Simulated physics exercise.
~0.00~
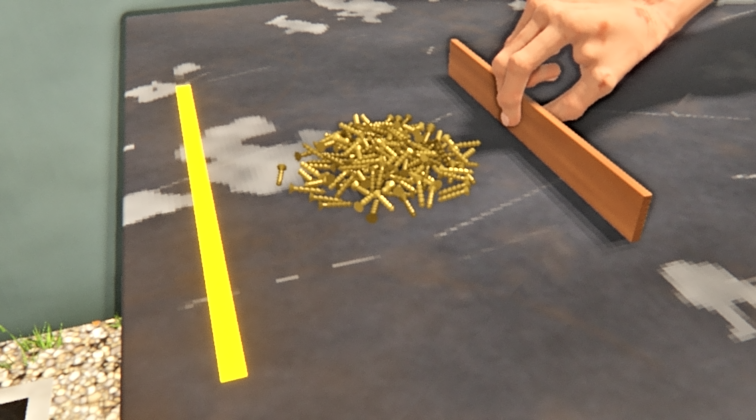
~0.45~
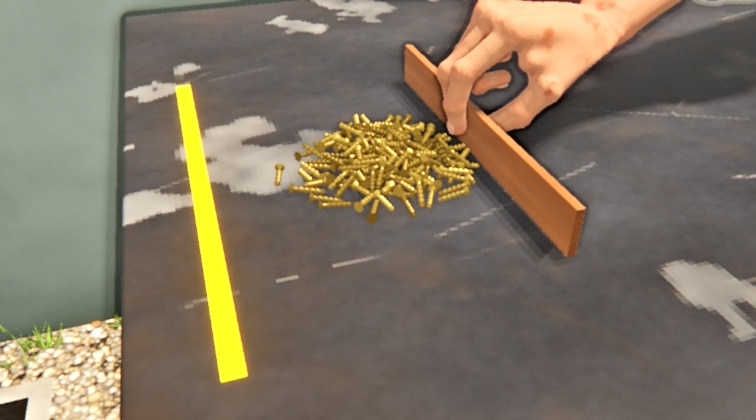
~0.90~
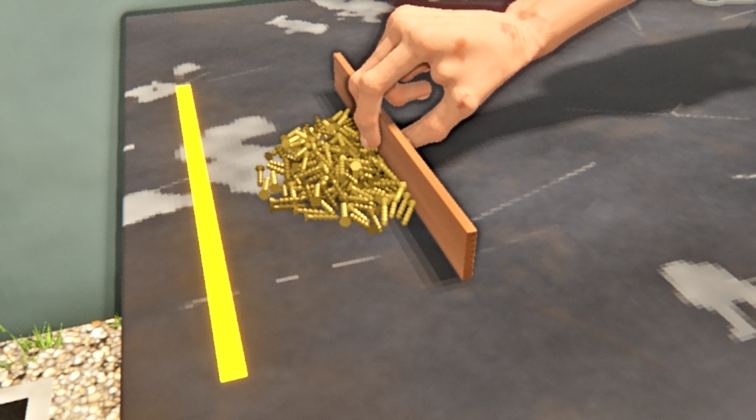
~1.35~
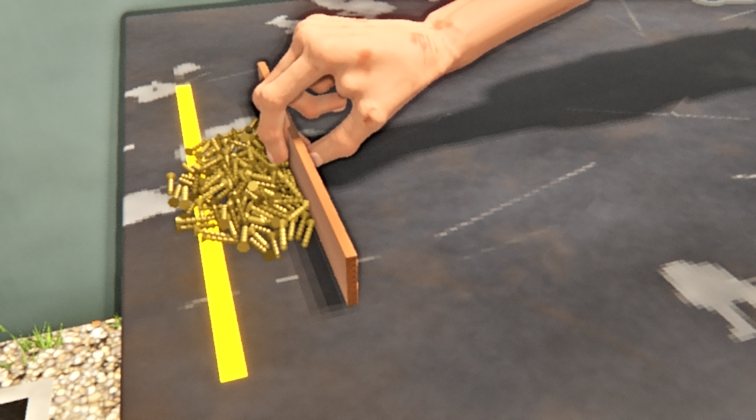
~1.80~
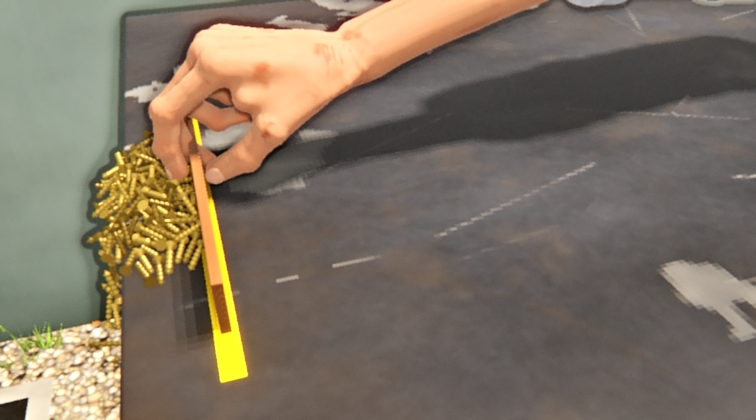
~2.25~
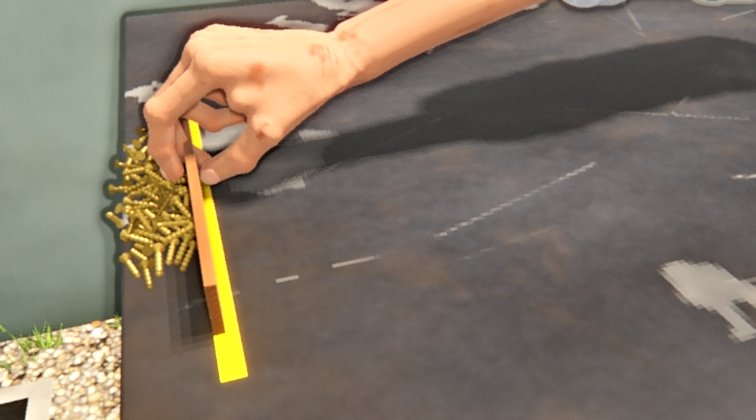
A hand slid an upright strip of wood leftward across a dark, worn table, pushing a heap of small brass screws over a strip of yellow tape, and stopped at the tape with roughly half the heap gone over the table's left edge.
